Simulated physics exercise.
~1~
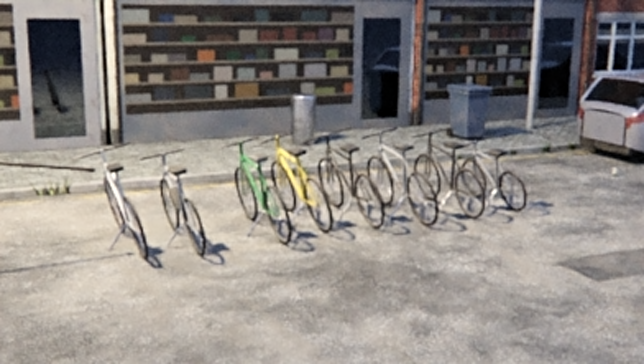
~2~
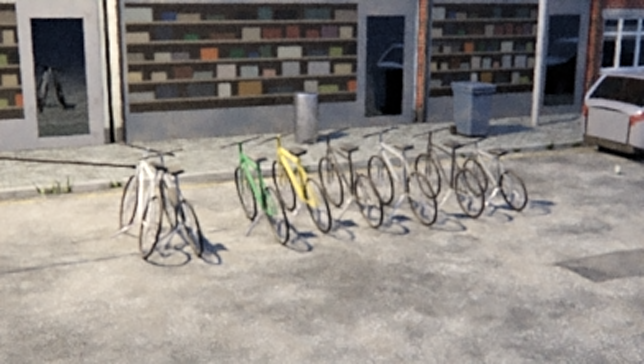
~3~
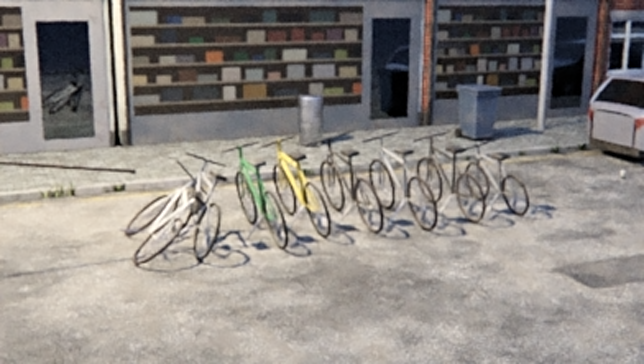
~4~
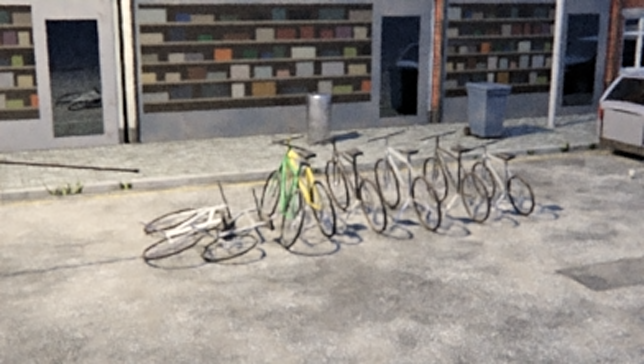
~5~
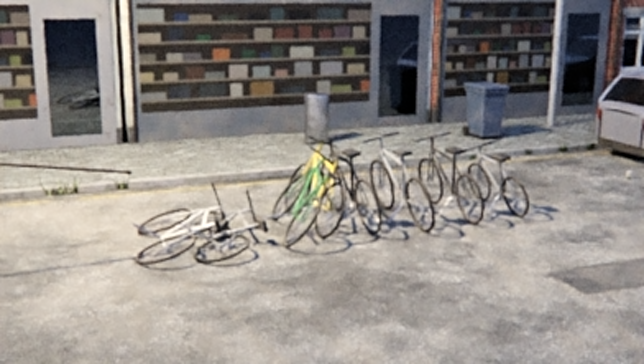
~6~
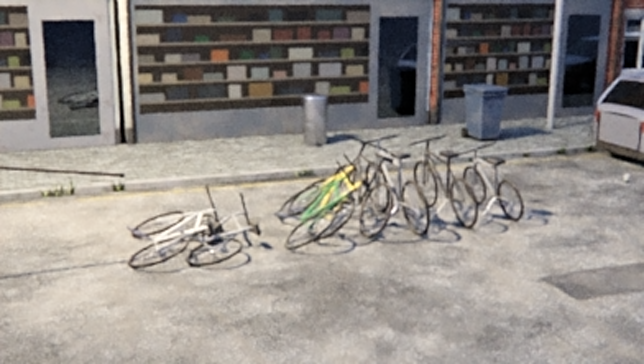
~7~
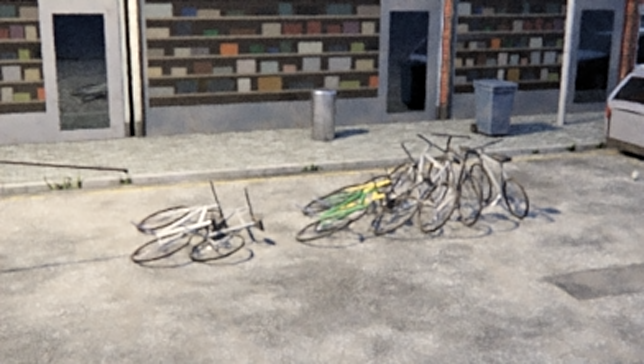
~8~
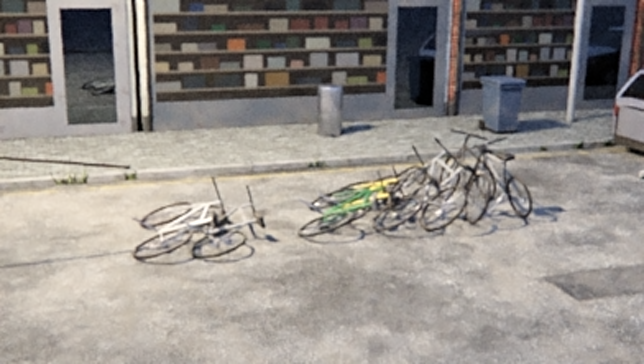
At the start, a row of bicycles stands upright on grey ground in front of a building, with a green one and a yellow one among paler and darker ones. A thin pole at the left pushes the nearest white bicycle rightward into its white neighbour, and both topple into a low tangle. The green bicycle then tips against the yellow one, and the two sink together into the bicycles beyond. The fall spreads right, piling up more bicycles. At the end, green and yellow lie flat, others slump in a heap, and only the bicycle at the far right still stands.
